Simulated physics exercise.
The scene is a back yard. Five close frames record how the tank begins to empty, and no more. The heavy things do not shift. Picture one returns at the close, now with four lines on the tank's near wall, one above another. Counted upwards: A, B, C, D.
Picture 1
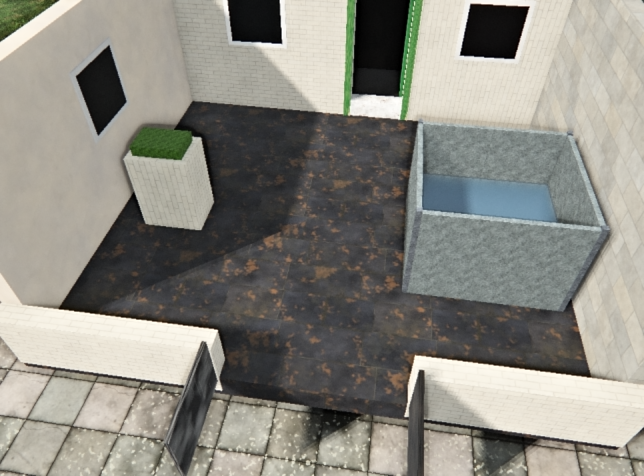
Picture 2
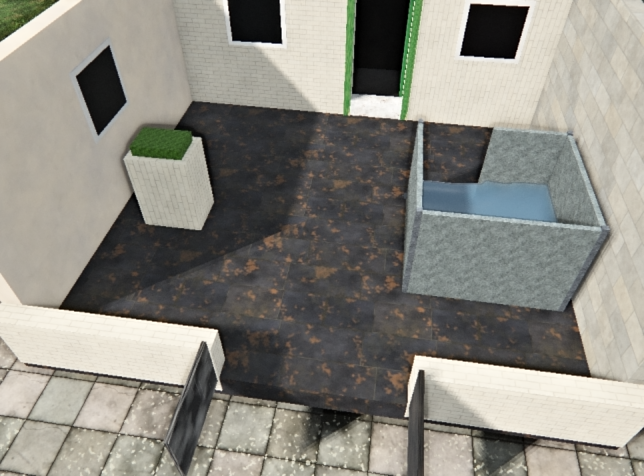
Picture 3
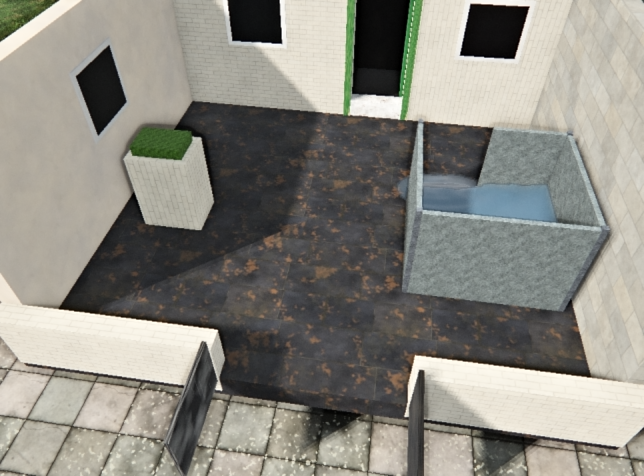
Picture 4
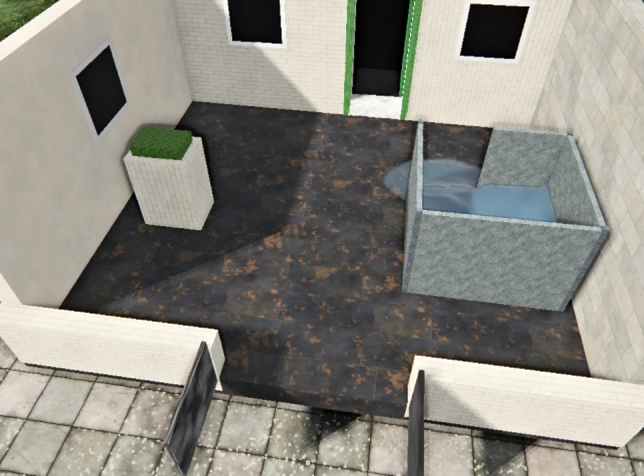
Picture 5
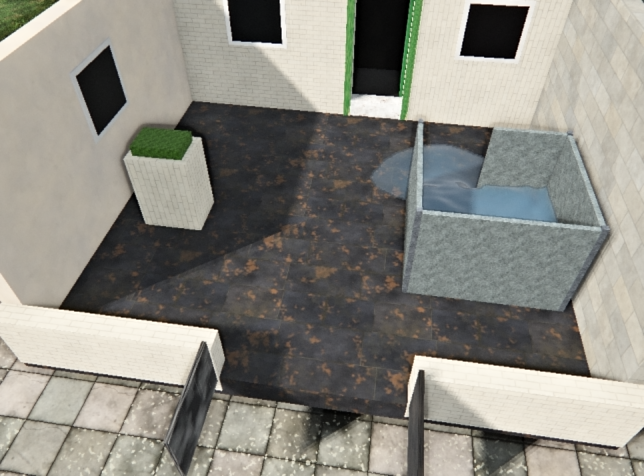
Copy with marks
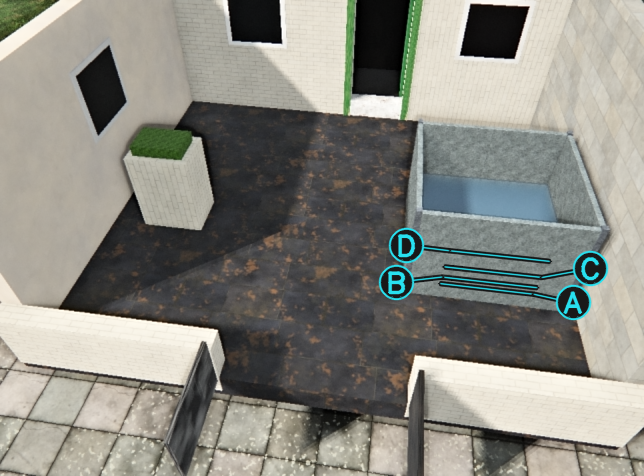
Water pouring from a grey stone tank in a walled yard after part of its back wall vanishes, spreading across dark ground.
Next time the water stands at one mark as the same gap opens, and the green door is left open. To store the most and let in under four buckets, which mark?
D is the one.
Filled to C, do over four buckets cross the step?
No, that is safe.
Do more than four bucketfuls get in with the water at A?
No, not at all.
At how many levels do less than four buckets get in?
All of the four.
In cyan, A at (486, 288); B at (489, 282); C at (492, 272); D at (498, 255); from the bottom up A, B, C, D.
Choosing A, nothing gets over.
Choosing B, nothing gets over.
Choosing C, nothing gets over.
Choosing D, a bucket or two gets in.
